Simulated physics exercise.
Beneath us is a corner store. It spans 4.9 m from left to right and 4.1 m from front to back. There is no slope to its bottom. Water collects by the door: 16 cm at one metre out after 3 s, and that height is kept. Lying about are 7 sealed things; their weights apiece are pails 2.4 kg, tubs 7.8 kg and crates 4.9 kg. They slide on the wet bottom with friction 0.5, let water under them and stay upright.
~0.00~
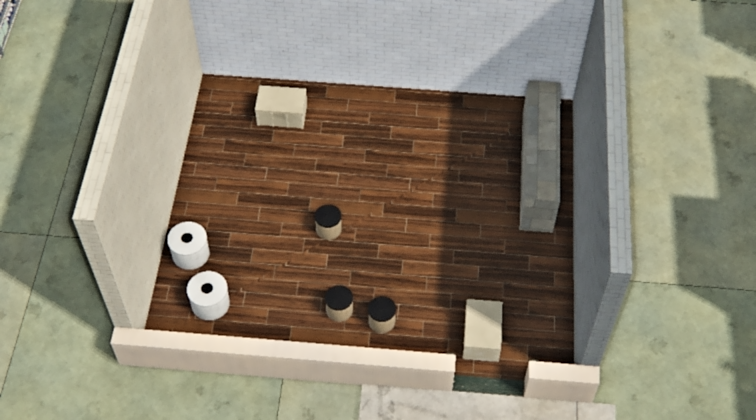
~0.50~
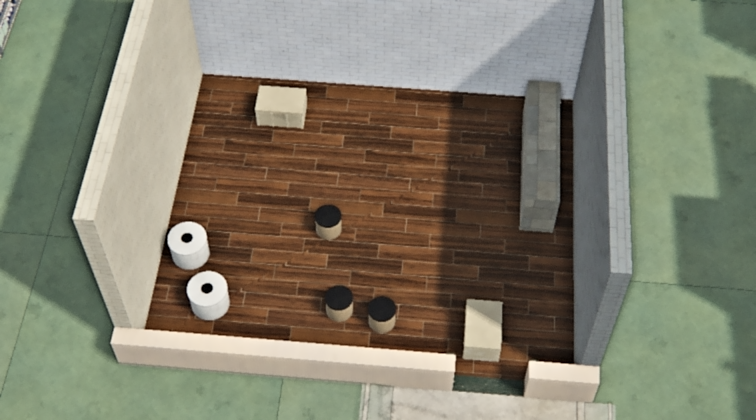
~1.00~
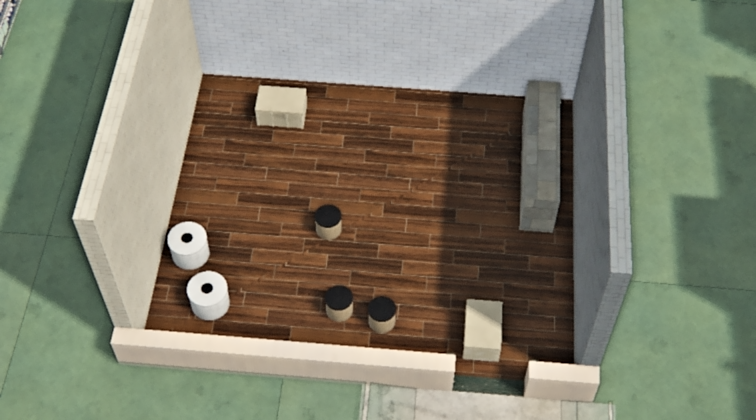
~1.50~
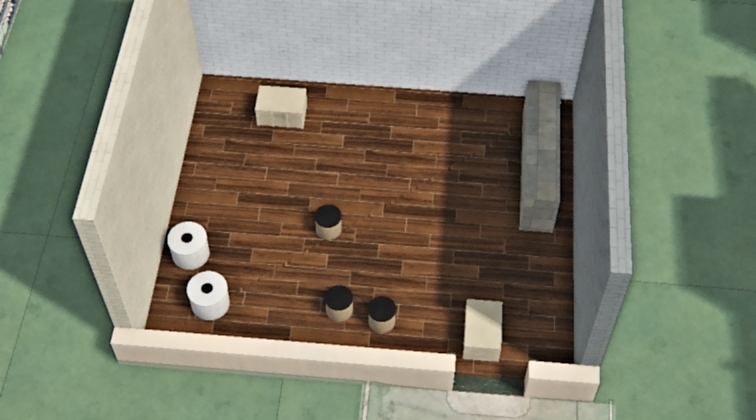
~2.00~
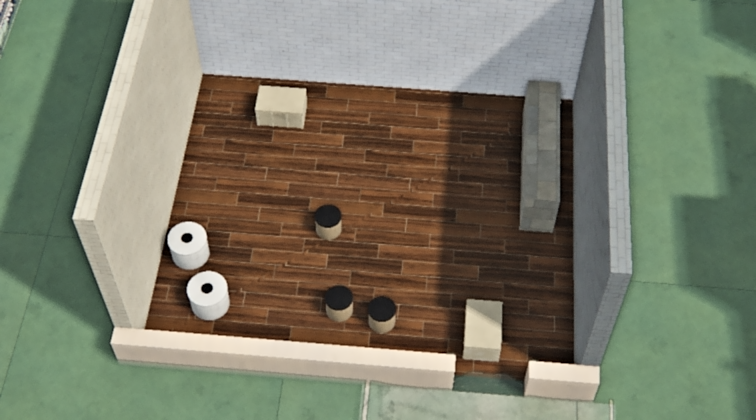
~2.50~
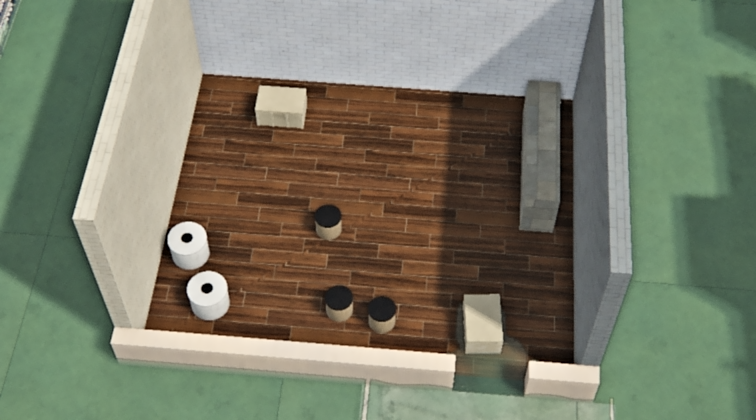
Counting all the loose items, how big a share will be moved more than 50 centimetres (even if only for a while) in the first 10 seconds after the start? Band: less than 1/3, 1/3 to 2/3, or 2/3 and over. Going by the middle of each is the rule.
Band: Less than 1/3.
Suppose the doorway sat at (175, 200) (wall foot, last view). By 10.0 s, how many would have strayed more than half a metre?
Then it comes to 2 of them.
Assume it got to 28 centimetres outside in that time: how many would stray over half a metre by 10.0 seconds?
I count 2 of them in that case.
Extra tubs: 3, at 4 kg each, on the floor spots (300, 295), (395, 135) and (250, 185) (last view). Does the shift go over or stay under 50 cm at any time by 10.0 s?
First one stays inside the line, second one crosses the line, third one stays inside the line.
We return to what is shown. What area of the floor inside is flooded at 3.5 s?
Some 3.0 m2 of it.
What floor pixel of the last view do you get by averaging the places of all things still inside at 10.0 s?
Near (297, 230).
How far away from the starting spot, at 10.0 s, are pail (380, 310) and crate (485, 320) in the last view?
One is off by 0 cm, the other by 350 cm, in the order asked.
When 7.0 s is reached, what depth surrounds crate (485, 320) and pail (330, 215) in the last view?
5 and 1 cm.
After 3.5 s 1 of 7 are over 50 cm from their spots; 0 afloat.
After 4.5 s 1 of 7 are over 50 cm from their spots; 0 afloat.
After 7.0 s 1 of 7 are over 50 cm from their spots; 1 afloat.
After 10.0 s 1 of 7 are over 50 cm from their spots, and 1 have been at some point; 2 afloat.
